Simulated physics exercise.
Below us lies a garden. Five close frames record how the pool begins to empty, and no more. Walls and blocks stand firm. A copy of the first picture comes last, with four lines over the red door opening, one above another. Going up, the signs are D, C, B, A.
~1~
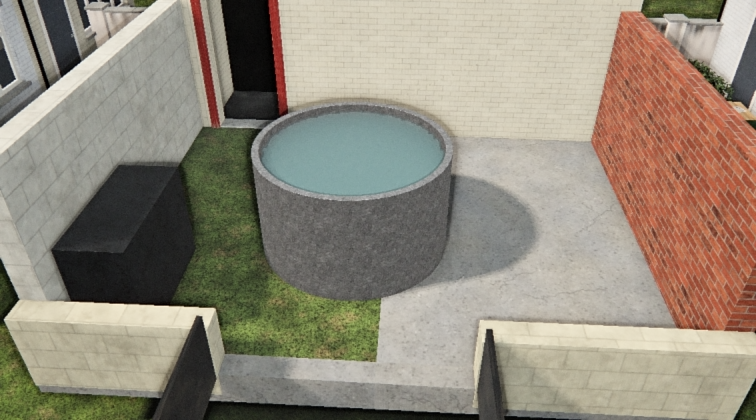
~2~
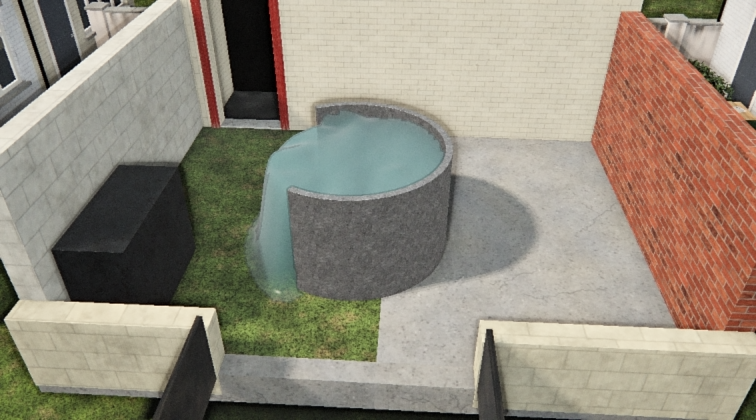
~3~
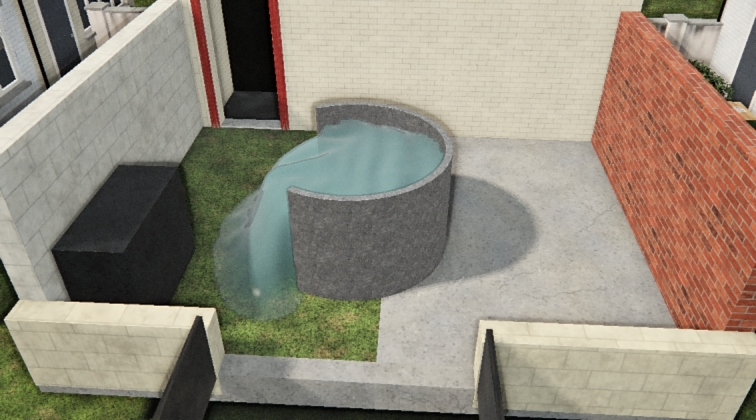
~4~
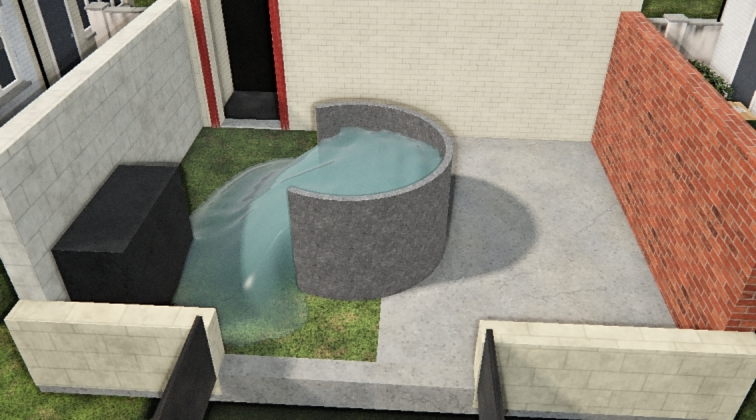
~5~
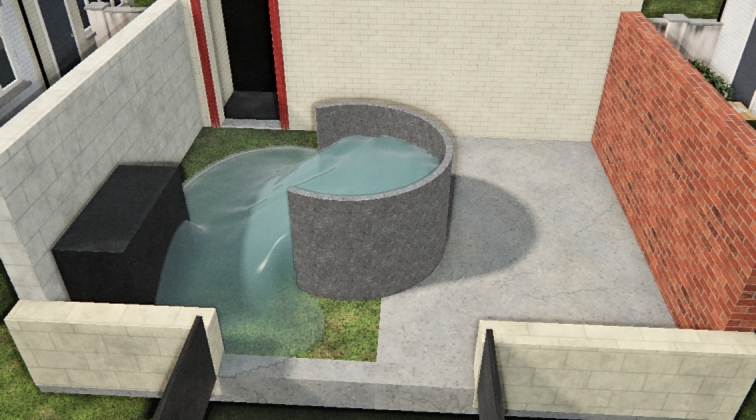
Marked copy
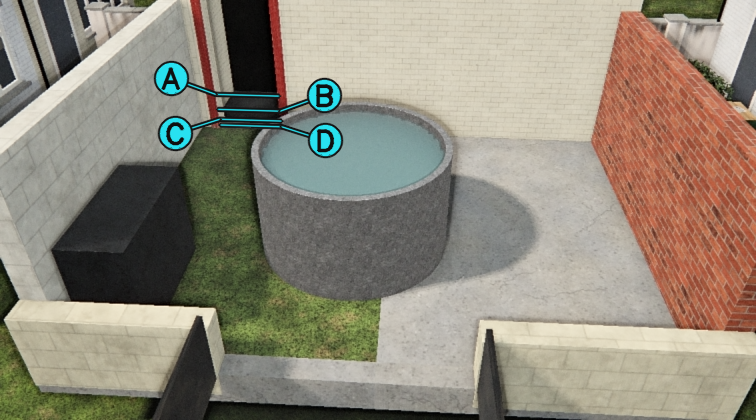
Round stone pool losing its left side in a walled garden, water pouring out and spreading across grass around a black box.
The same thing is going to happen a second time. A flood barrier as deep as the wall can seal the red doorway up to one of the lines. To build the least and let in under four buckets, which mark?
A is the one.
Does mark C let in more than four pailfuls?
Yes.
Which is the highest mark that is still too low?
It is B.
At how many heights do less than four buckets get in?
One of them.
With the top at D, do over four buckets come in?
Yes.
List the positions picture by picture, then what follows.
Water in the pool at rest, its middle at (353, 151); foot of the red doorway at (251, 128); open gate at (346, 310).
Water covers 3 % of the ground and shows as far out as (282, 261).
Water covers 8 % of the ground and shows as far out as (294, 276).
Water covers 16 % of the ground and shows as far out as (238, 178).
Water covers 25 % of the ground and shows as far out as (247, 153).
On the marked copy, A at (247, 95); B at (249, 110); C at (250, 120); D at (251, 125); from the bottom up D, C, B, A.
With A, a splash gets over, under a bucket.
With B, about 10 bucketfuls get in.
With C, dozens of bucketfuls pour in.
With D, dozens of bucketfuls pour in.
